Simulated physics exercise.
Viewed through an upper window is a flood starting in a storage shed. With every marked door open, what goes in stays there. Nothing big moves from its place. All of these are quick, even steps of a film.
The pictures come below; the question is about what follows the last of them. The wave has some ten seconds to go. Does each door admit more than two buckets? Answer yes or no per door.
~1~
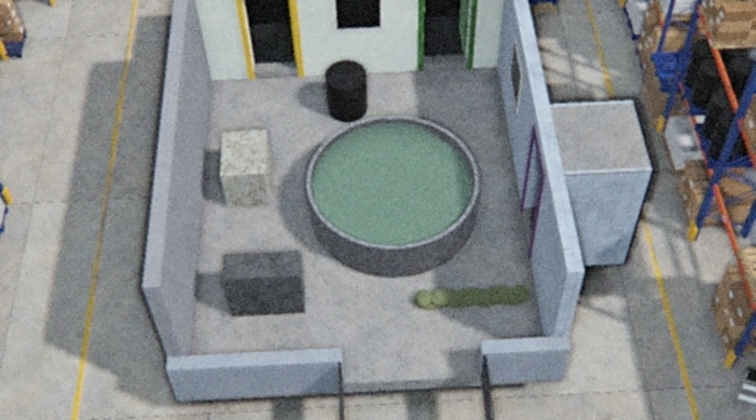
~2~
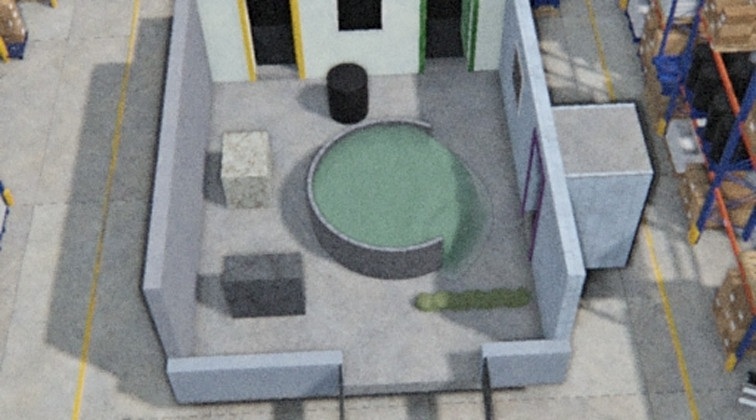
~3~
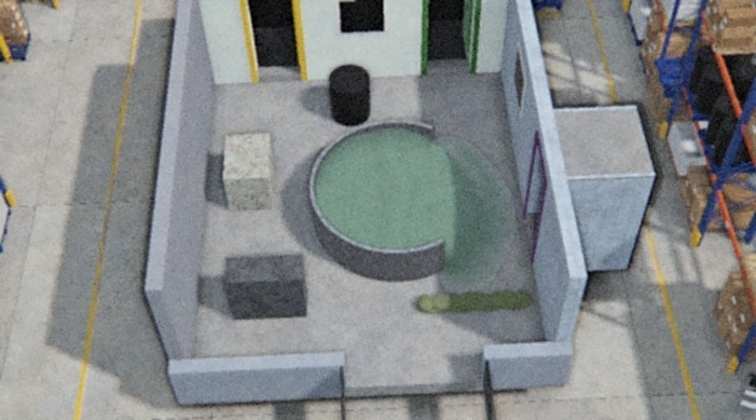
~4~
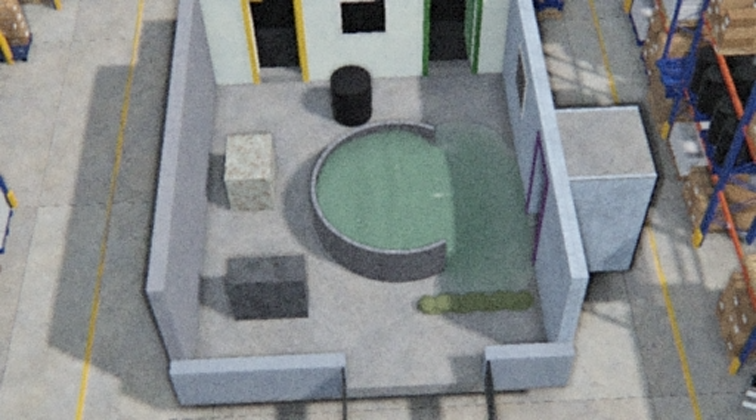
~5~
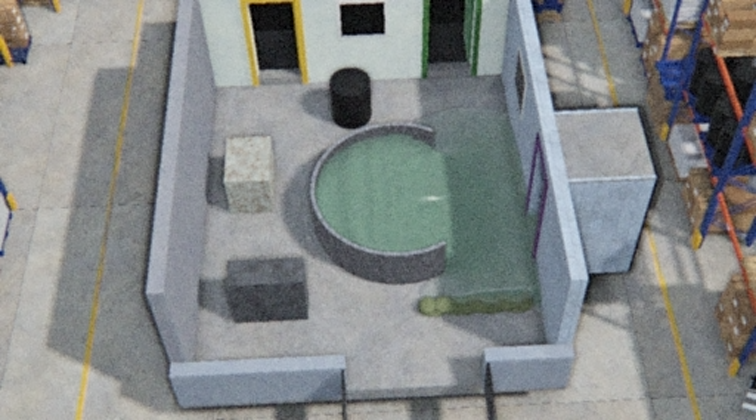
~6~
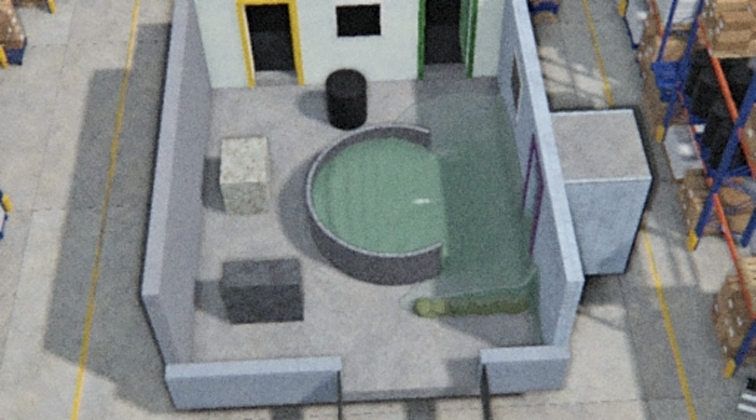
Answers: The yellow door: No; the purple door: Yes; the green door: Yes.
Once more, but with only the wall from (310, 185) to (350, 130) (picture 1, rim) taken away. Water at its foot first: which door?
Call it the one in yellow.
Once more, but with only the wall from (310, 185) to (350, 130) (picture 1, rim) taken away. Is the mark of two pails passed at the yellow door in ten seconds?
I reckon the yellow door crosses the line.
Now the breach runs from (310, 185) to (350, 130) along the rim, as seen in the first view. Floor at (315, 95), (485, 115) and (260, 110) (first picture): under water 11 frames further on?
In the order given: Swamped, untouched and swamped.
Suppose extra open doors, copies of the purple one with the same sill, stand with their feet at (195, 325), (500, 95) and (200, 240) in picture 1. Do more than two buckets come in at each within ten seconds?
Stays within it; exceeds it; stays within it.
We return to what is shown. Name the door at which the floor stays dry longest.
That would be the yellow-painted one.
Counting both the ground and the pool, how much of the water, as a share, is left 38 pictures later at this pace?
82 %.
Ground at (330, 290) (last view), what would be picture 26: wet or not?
Lab note - point status: Swamped.
A moment on, water covers 30 % of the floor; the yellow door not reached, the purple door far over two buckets in, the green door wet at the sill, nothing in.
Next, water covers 45 % of the floor; the yellow door not reached, the purple door far over two buckets in, the green door over two buckets in.
Then, water covers 75 % of the floor; the yellow door wet at the sill, nothing in, the purple door far over two buckets in, the green door far over two buckets in.
Later, water covers 95 % of the floor; the yellow door wet at the sill, nothing in, the purple door far over two buckets in, the green door far over two buckets in.
In the end, water covers 95 % of the floor; the yellow door wet at the sill, nothing in, the purple door far over two buckets in, the green door far over two buckets in.
